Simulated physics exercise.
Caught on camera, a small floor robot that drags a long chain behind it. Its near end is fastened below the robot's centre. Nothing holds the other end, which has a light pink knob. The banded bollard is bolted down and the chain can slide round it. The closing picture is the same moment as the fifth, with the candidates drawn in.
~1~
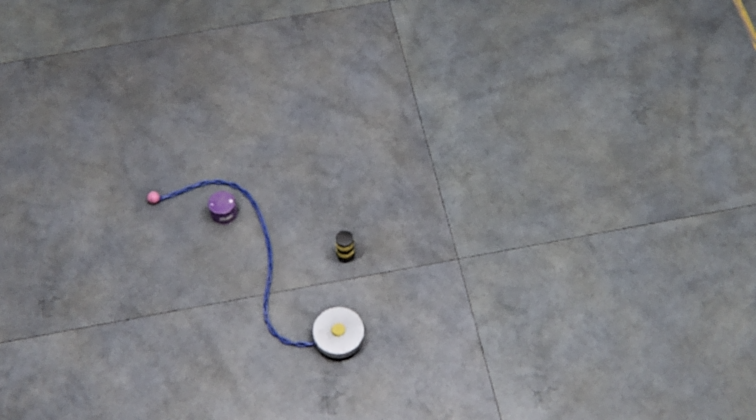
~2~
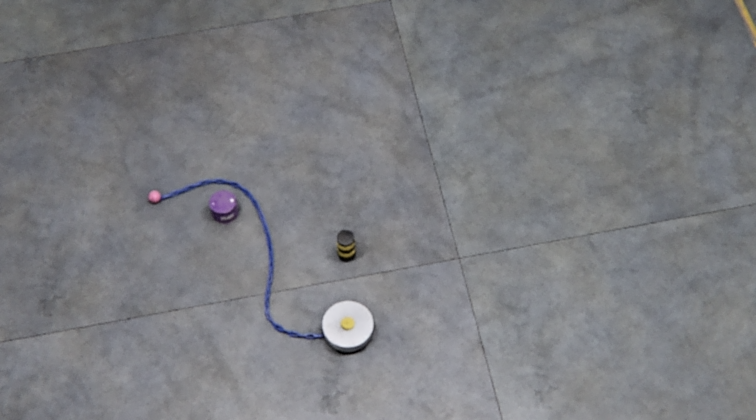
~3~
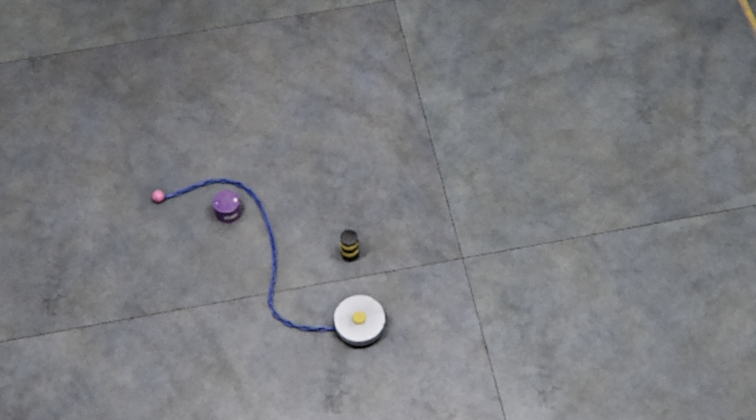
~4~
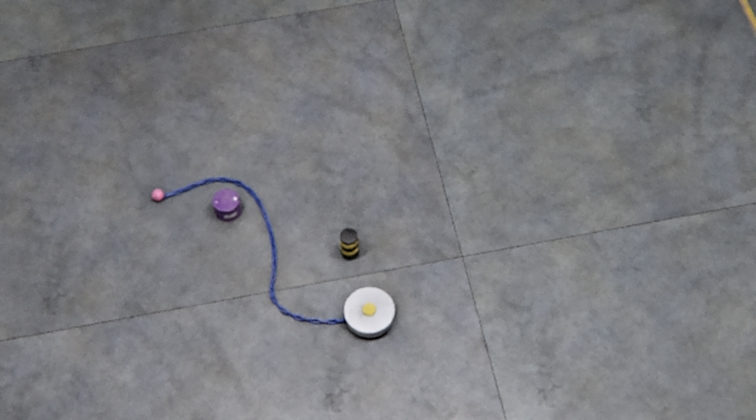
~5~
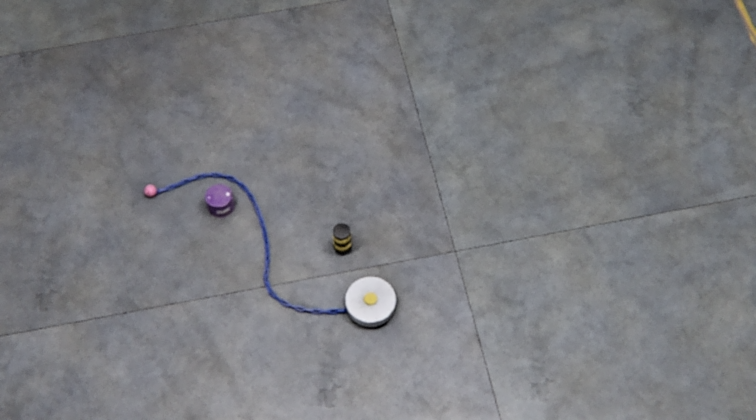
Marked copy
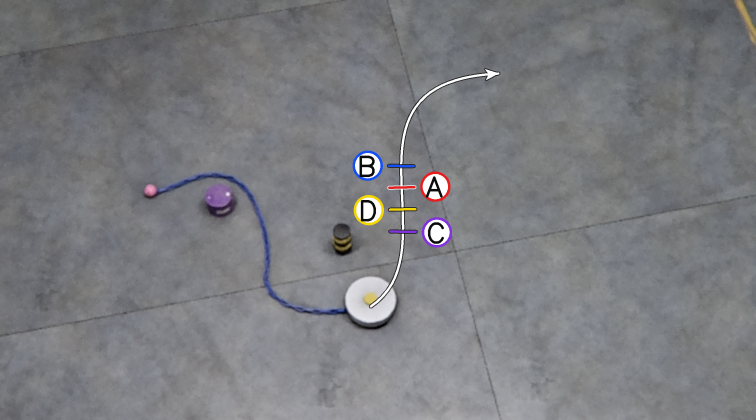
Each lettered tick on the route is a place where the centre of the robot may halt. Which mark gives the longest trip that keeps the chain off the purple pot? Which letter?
No farther than A.
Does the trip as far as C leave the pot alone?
Yes.
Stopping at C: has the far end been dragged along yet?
By then, no.
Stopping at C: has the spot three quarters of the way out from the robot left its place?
By then, no.
On the marked copy, A at (402, 187); B at (401, 166); C at (403, 232); D at (403, 209); the route from (371, 306) via (401, 161) to (498, 74).
With A. Early on, robot (398, 265), middle of the chain (265, 235), free end (150, 191).
Further on, robot (403, 221), middle of the chain (265, 235), free end (150, 191).
At the end, robot (402, 183), middle of the chain (286, 227), free end (150, 191); only the bollard has been touched, if anything.
As for the rest, B brings the chain against the pot; C is safe but short; D is safe but short.
